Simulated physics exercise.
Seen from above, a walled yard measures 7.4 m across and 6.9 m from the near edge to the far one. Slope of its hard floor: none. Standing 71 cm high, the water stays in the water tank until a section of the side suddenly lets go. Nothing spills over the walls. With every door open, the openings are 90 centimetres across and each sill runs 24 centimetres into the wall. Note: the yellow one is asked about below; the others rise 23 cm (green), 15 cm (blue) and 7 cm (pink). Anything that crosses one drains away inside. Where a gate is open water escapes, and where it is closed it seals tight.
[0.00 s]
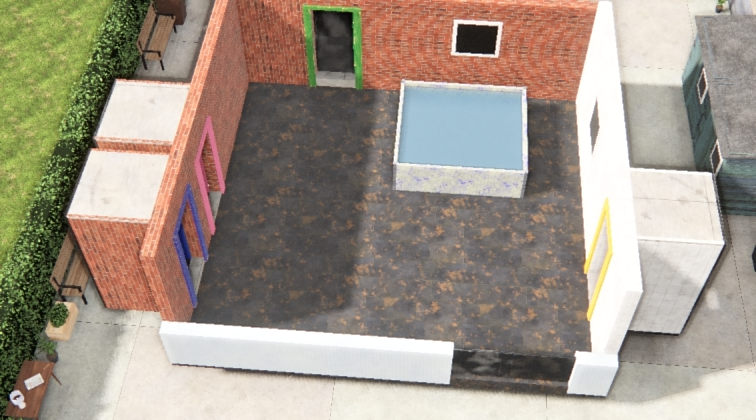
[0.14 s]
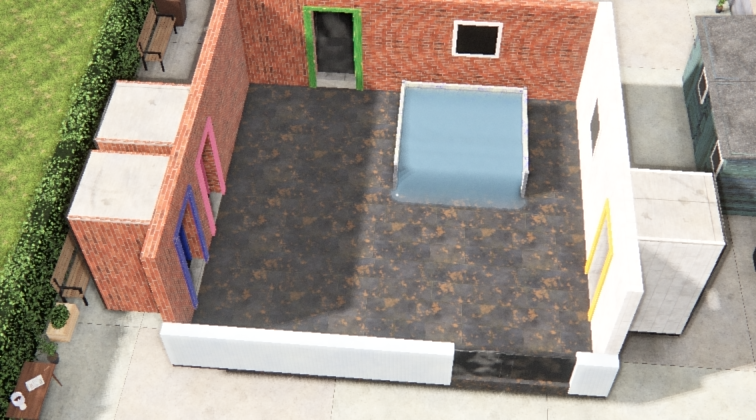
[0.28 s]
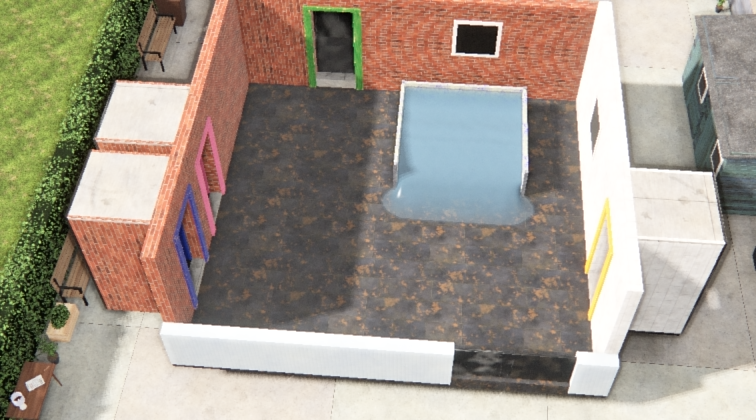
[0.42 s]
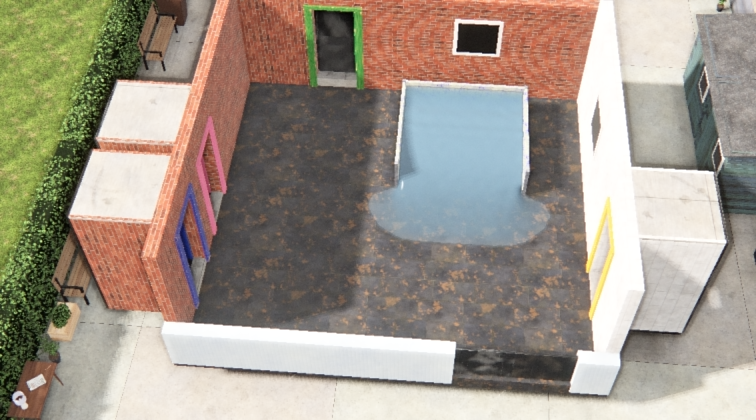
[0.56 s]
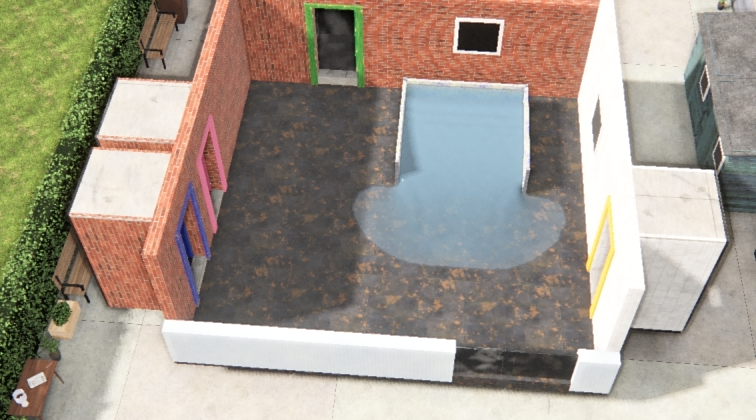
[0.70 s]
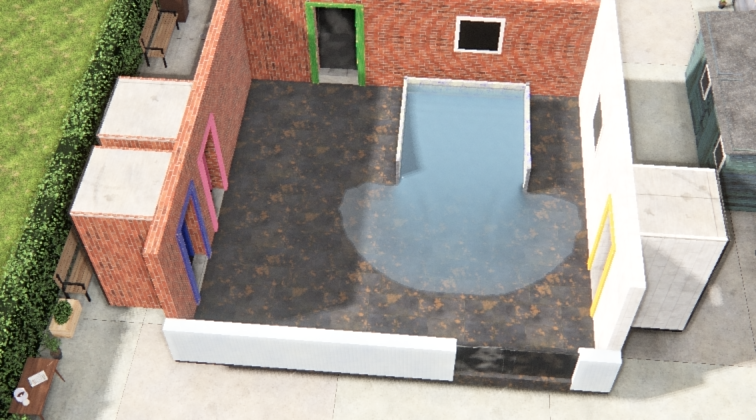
At the start, still water fills a raised tank against the back brick wall of a walled yard with green, pink, blue and yellow doorways. The tank's near side opens and water pours onto the dark floor, then fans out into a wide, rounded pool spreading left, right and toward the low white front wall.
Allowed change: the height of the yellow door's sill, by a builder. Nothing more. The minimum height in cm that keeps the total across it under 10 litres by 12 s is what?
It is close to 21 cm.
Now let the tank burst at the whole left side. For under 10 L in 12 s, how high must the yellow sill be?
Then the minimum is about 13.0 cm.
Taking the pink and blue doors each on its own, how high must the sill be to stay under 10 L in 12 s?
Roughly 9.0 cm for the pink door and roughly 19 cm for the blue door.
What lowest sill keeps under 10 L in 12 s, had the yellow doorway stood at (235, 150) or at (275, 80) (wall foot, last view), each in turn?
Minimums: Roughly 6.5 cm and 17 cm.
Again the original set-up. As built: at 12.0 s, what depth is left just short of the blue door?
7.0 cm.
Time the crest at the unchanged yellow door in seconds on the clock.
Peak: Close to 3.6 s.
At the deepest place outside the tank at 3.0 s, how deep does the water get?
Close to 42 centimetres.
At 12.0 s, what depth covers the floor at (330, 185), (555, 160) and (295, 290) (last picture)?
Approx. 8 / 9 / 7 cm.
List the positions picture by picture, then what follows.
The first frame shows still water, 71 cm deep, in the water tank at (462, 128); the yellow door at (598, 263) is dry.
In the second frame, water pours out at (459, 186) and has run 0.3 m, to (398, 198); about 9 cm deep outside, 71 cm at the back.
In the third frame, the gap is at (459, 186), the front 0.7 m out at (396, 214); the back of the water tank holds 71 cm.
In the fourth frame, the front is at (413, 238), 1.3 m from the gap at (460, 186); 3.7 m2 of floor is wet, 71 cm left at the back.
In the fifth frame, the front is at (430, 263), 1.9 m from the gap at (460, 184); 6.0 m2 of floor is wet, 68 cm left at the back.
In the sixth frame, the front is at (423, 287), 2.5 m from the gap at (461, 183); 8.6 m2 of floor is wet, 60 cm left at the back; 0.9 m in a straight line remain to the yellow door at (601, 260).
After 1.4 s water covers 40 % of the floor, deepest (37 cm) near (445, 361); 7 cm at the yellow door, 0 litres in over its 7 cm sill.
After 3.0 s water covers 55 % of the floor, deepest (42 cm) near (587, 372); 14 cm at the yellow door, 23 litres in over its 7 cm sill.
After 12.0 s water covers 100 % of the floor, deepest (16 cm) near (409, 100); 4 cm at the yellow door, 165 litres in over its 7 cm sill.
At the yellow door as built, the water arrived by 1.1 s and peaked near 22 cm at 3.6 s.
Run again over the same 12 s with other heights there, 19 litres in over 18.5 cm, 3 litres over 25 cm. The limit of 10 litres is kept from about 21 cm up.
